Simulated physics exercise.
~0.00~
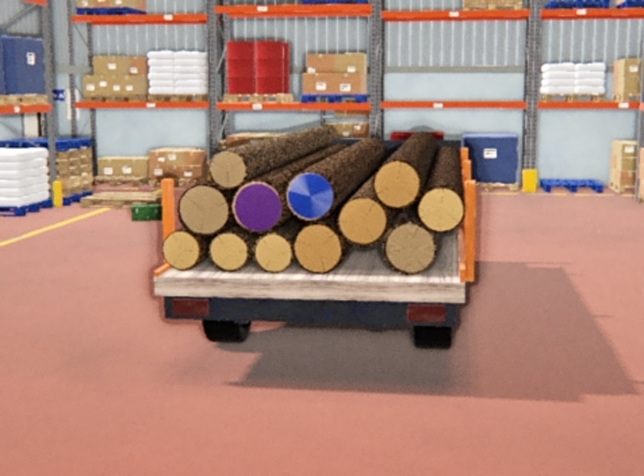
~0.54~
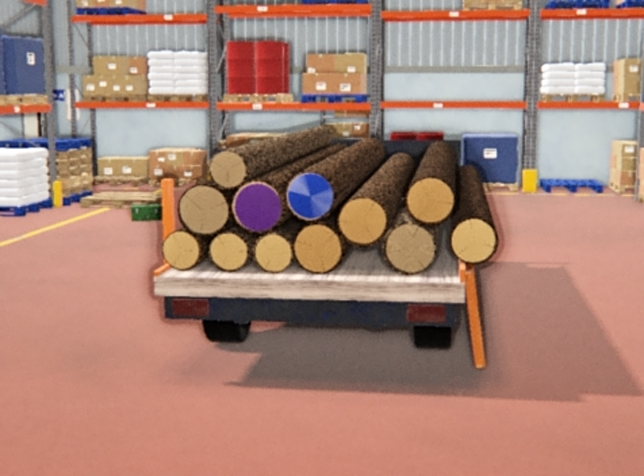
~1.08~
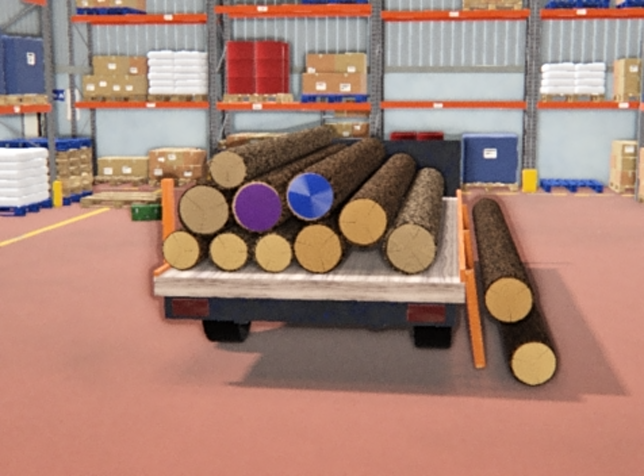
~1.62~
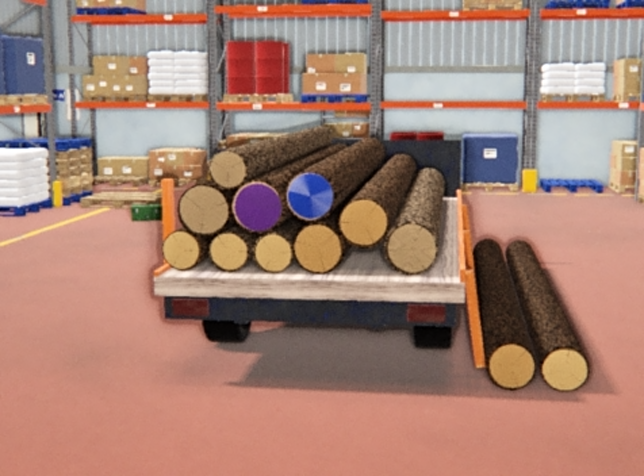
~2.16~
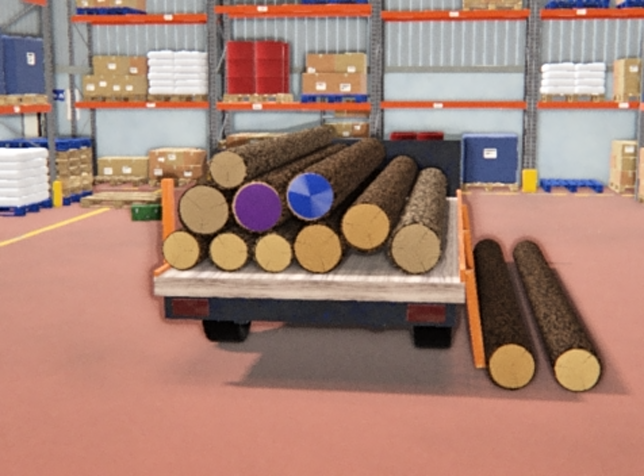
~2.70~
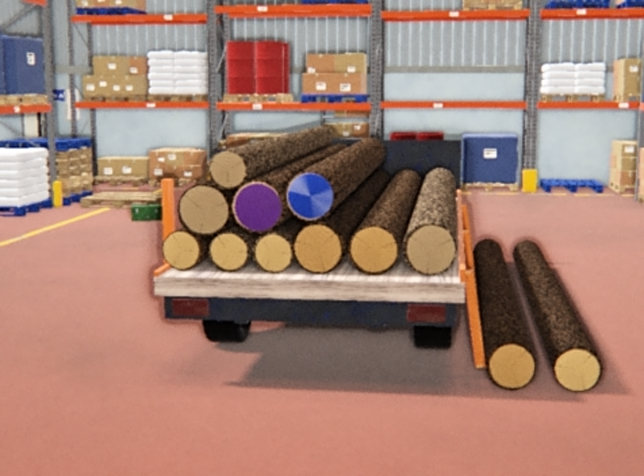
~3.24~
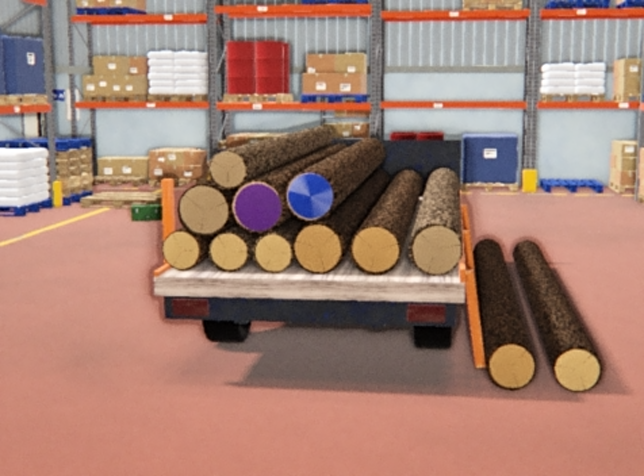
In a warehouse, the posts on the right side of a parked trailer stacked with logs dropped, and two plain logs rolled off onto the floor, while others shifted rightward on the deck and the purple and blue ones stayed put.
